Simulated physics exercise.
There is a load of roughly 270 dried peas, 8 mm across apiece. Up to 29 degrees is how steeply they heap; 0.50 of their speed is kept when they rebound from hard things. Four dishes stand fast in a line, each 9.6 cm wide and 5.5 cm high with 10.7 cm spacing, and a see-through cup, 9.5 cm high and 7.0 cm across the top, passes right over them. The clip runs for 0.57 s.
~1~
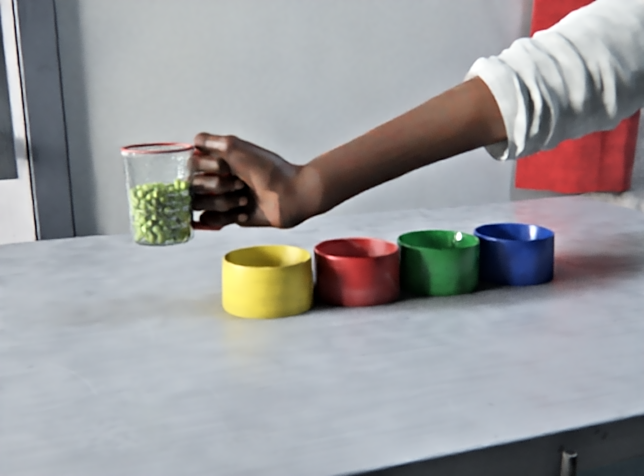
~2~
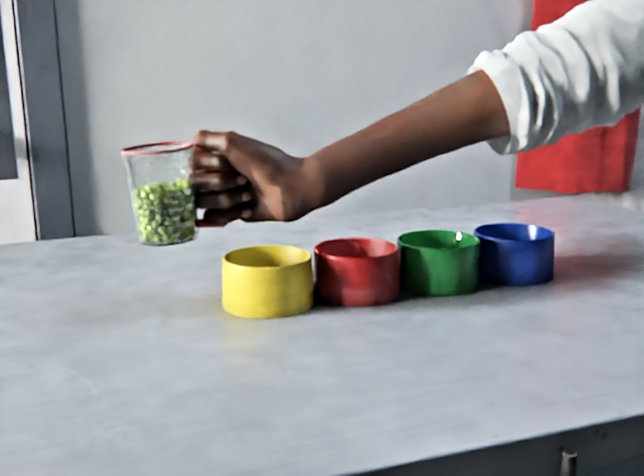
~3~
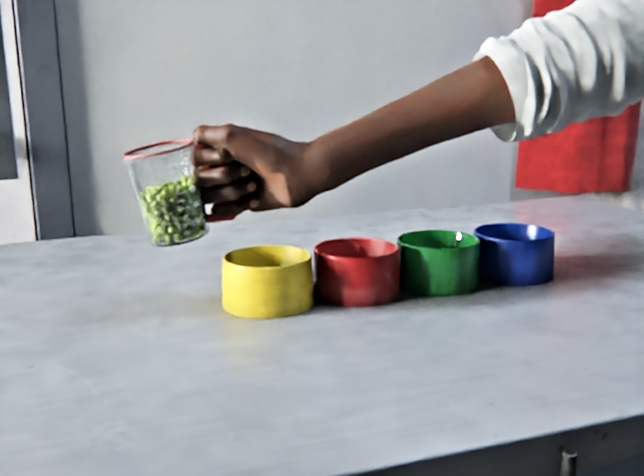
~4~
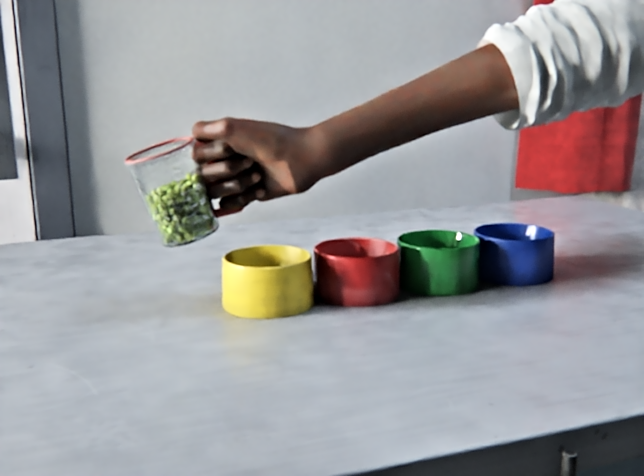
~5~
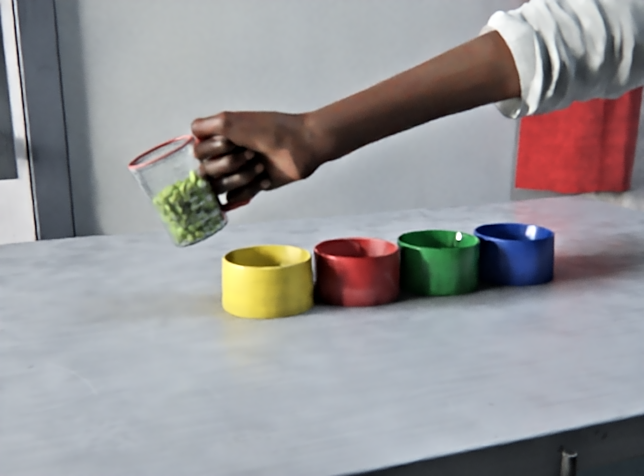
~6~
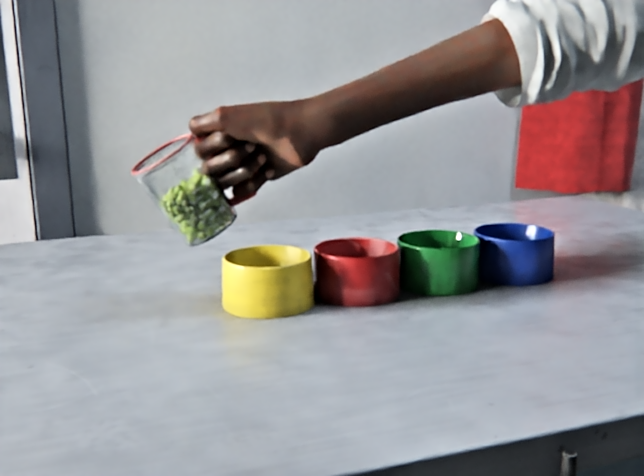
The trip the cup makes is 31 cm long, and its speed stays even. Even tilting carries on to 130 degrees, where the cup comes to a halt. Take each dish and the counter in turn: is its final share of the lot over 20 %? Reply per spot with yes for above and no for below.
Red: No, below. Blue: No, below. Green: No, below. Yellow: Yes, above. Counter: Yes, above.
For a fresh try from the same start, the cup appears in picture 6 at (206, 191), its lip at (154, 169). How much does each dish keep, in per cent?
Red: 20 / blue: 0 / green: 0 / yellow: 60.
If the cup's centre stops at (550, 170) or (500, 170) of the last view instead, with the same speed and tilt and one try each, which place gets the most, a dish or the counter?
The biggest share goes to counter first, then to counter.
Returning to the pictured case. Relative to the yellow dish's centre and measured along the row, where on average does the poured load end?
Some 8 cm in the -x direction.
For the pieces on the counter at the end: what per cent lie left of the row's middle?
100 per cent.
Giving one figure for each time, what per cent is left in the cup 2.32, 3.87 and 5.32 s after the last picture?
At the three moments: 0, 0 and 0 percent.
Then, 2.32 s after the last picture, tilt 130 degrees; cup holds 0 %, yellow 25 %.
Then, 3.87 s after the last picture, tilt 130 degrees; cup holds 0 %, yellow 25 %.
Then, 5.32 s after the last picture, tilt 130 degrees; cup holds 0 %, yellow 25 %.
In the end, red 0 %, blue 0 %, green 0 %, yellow 25 %, counter 75 %.
